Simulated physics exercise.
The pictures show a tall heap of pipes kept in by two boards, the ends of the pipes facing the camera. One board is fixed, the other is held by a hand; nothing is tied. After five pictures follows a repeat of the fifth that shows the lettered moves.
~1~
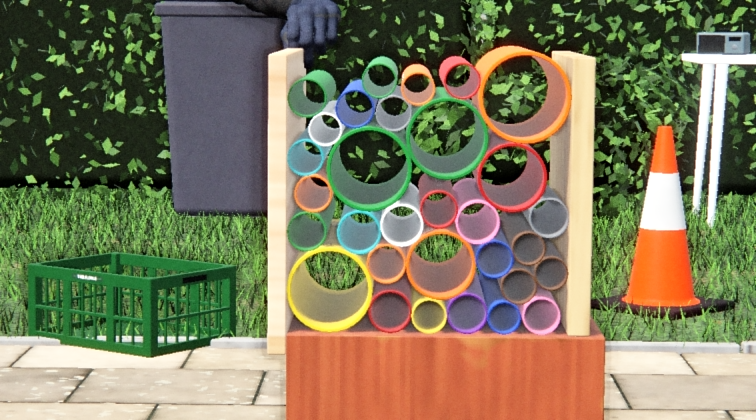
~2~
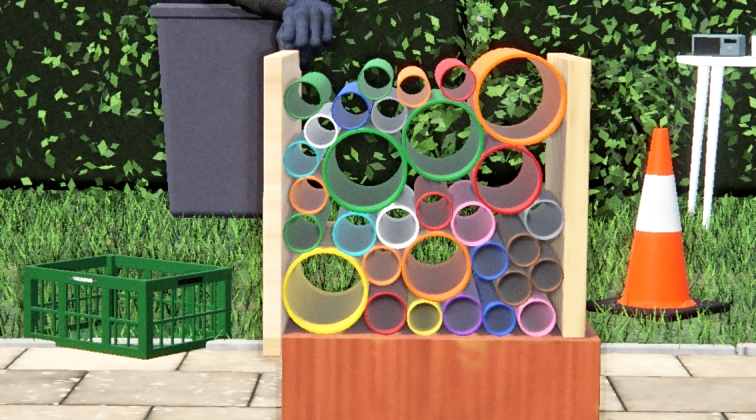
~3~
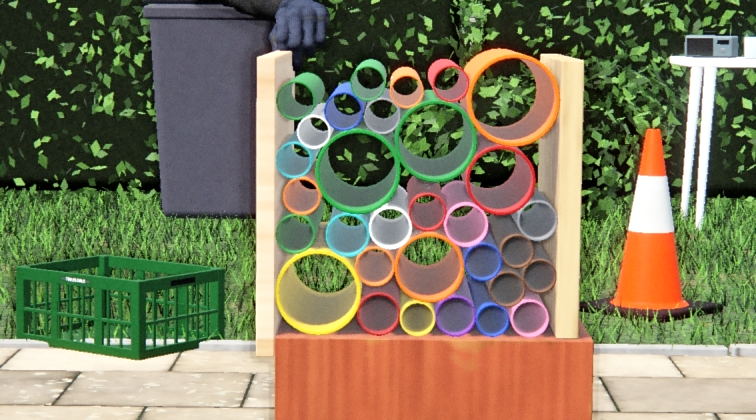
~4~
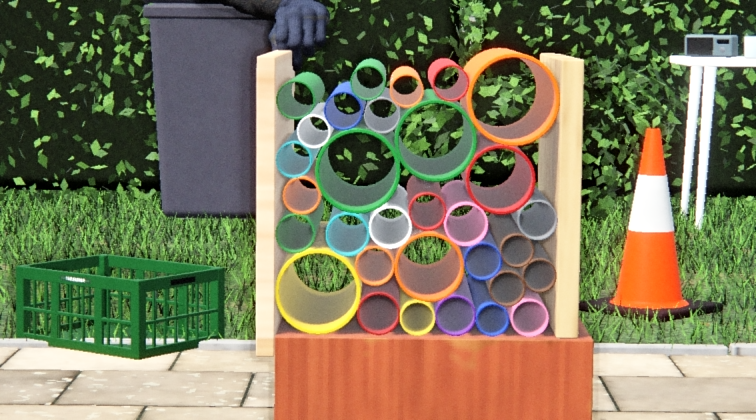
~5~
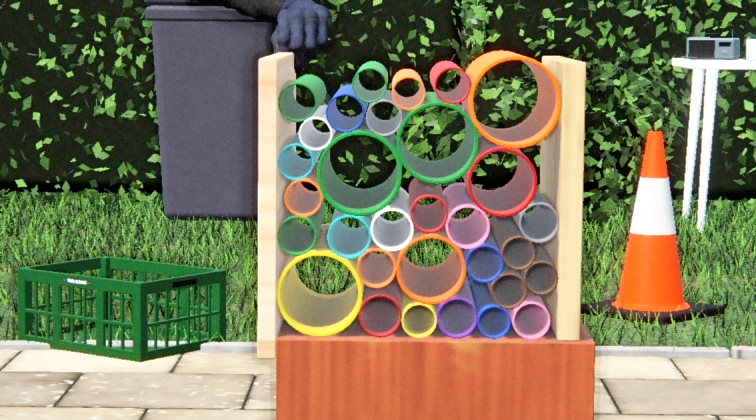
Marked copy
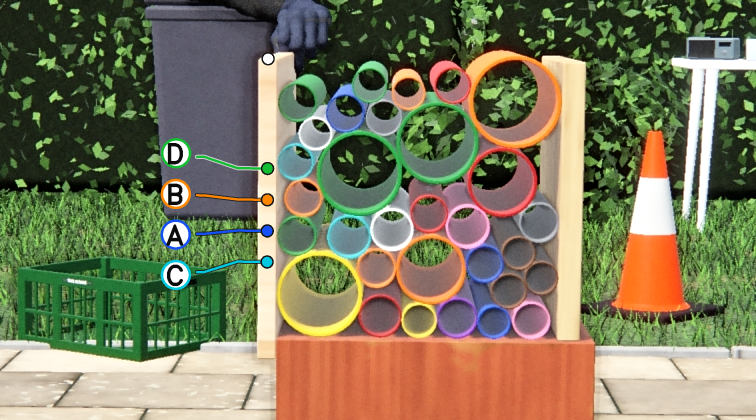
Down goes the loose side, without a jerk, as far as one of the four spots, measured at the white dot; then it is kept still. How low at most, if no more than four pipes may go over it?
The last mark within the limit is D.
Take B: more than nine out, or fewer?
It loses fewer than nine.
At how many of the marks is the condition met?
The number is one.
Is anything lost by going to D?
Yes, at D.
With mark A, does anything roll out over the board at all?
At A: Yes.
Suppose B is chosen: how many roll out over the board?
It comes to five.
On the copy, A at (267, 231); B at (268, 199); C at (267, 262); D at (268, 168); the white dot at (268, 58).
On D. First, top of the board (278, 111).
Then, top of the board (277, 168).
Finally, top of the board (277, 168), one out over the board.
By contrast, A more than four out over the board; B five out over the board; C more than four out over the board.
